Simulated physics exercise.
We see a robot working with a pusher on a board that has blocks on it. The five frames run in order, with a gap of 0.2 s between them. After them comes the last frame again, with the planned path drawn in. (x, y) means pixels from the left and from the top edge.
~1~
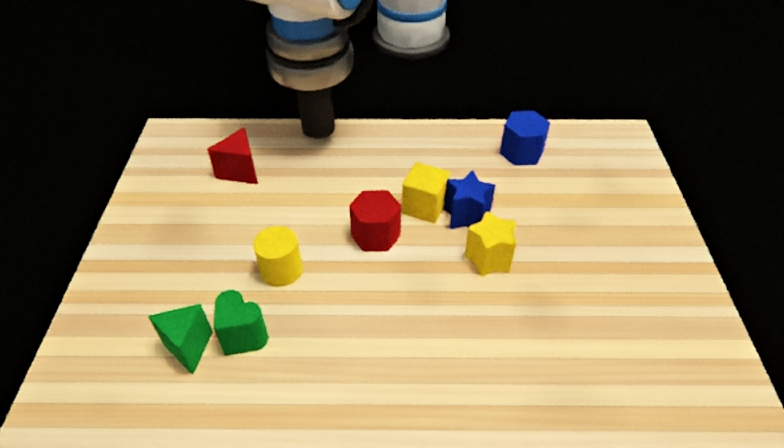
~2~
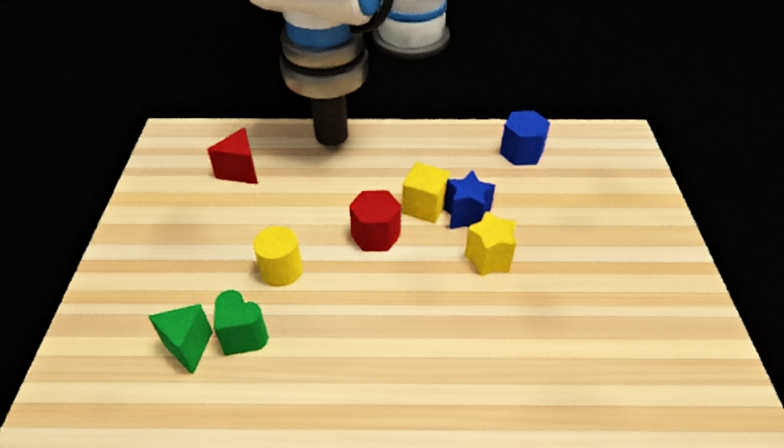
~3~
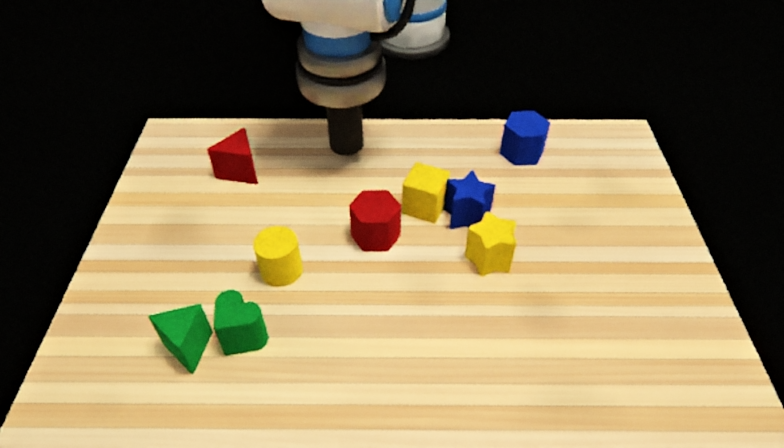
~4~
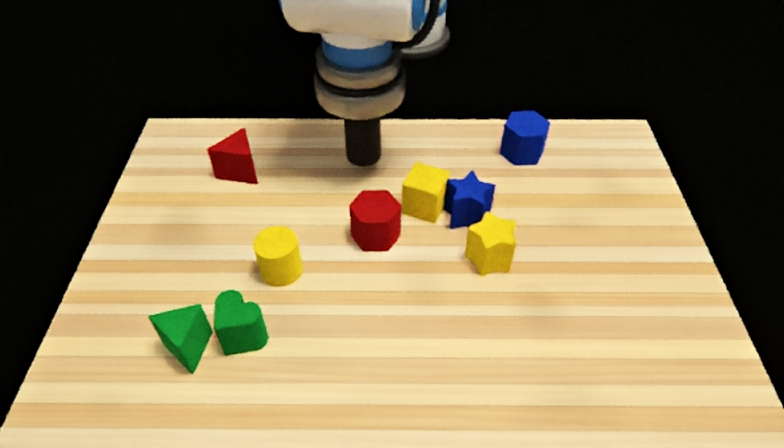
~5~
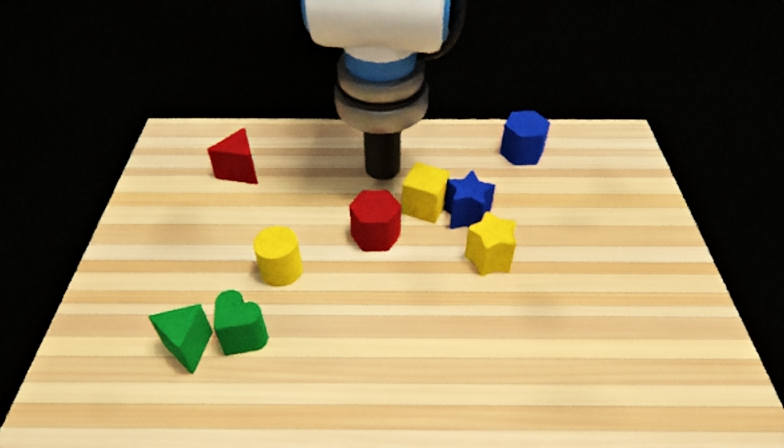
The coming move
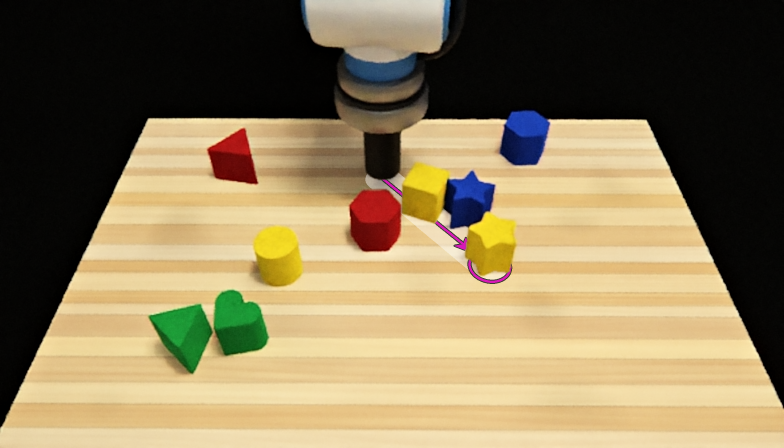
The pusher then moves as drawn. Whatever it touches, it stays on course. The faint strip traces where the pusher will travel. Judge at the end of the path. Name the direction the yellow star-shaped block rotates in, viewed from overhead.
Clockwise from above.
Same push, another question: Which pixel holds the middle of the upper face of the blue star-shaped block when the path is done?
It should be at about (516, 205).
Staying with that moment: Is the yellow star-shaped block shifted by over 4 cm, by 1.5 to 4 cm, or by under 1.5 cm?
Band: Over 4 cm.
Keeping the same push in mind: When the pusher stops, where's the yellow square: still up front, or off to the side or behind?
Answer: Still ahead.
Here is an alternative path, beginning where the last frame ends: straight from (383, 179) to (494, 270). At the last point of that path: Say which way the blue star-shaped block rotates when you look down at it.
Viewed from above, counterclockwise.
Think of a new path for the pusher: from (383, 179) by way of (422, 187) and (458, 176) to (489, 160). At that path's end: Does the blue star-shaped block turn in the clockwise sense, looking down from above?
I'd say no.
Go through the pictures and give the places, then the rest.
The first picture shows tip of the pusher (319, 128), middles of tops, red hexagonal block (375, 206), yellow square (426, 177), blue star-shaped block (471, 187), yellow star-shaped block (495, 230).
The second picture shows pusher (332, 136), nothing pushed.
The third picture shows pusher (347, 145), nothing pushed.
The fourth picture shows pusher (364, 155), nothing pushed.
The fifth picture shows pusher (383, 168), red hexagonal block (375, 206), yellow square (426, 177), blue star-shaped block (471, 187), yellow star-shaped block (495, 230).
The line goes from (383, 179) to (490, 266).
The first path, step by step. One third of the way, pusher (416, 195); yellow square (447, 195); blue star-shaped block (493, 196), turned 35° anticlockwise; yellow star-shaped block (499, 232).
Two thirds of the way, pusher (452, 224); yellow square (487, 225); blue star-shaped block (515, 204), turned 115° anticlockwise; yellow star-shaped block (525, 248), turned 50° clockwise.
At the end, pusher (492, 255); red hexagonal block unmoved; yellow square (533, 258); blue star-shaped block (516, 205), turned 120° anticlockwise; yellow star-shaped block (574, 280), turned 60° clockwise.
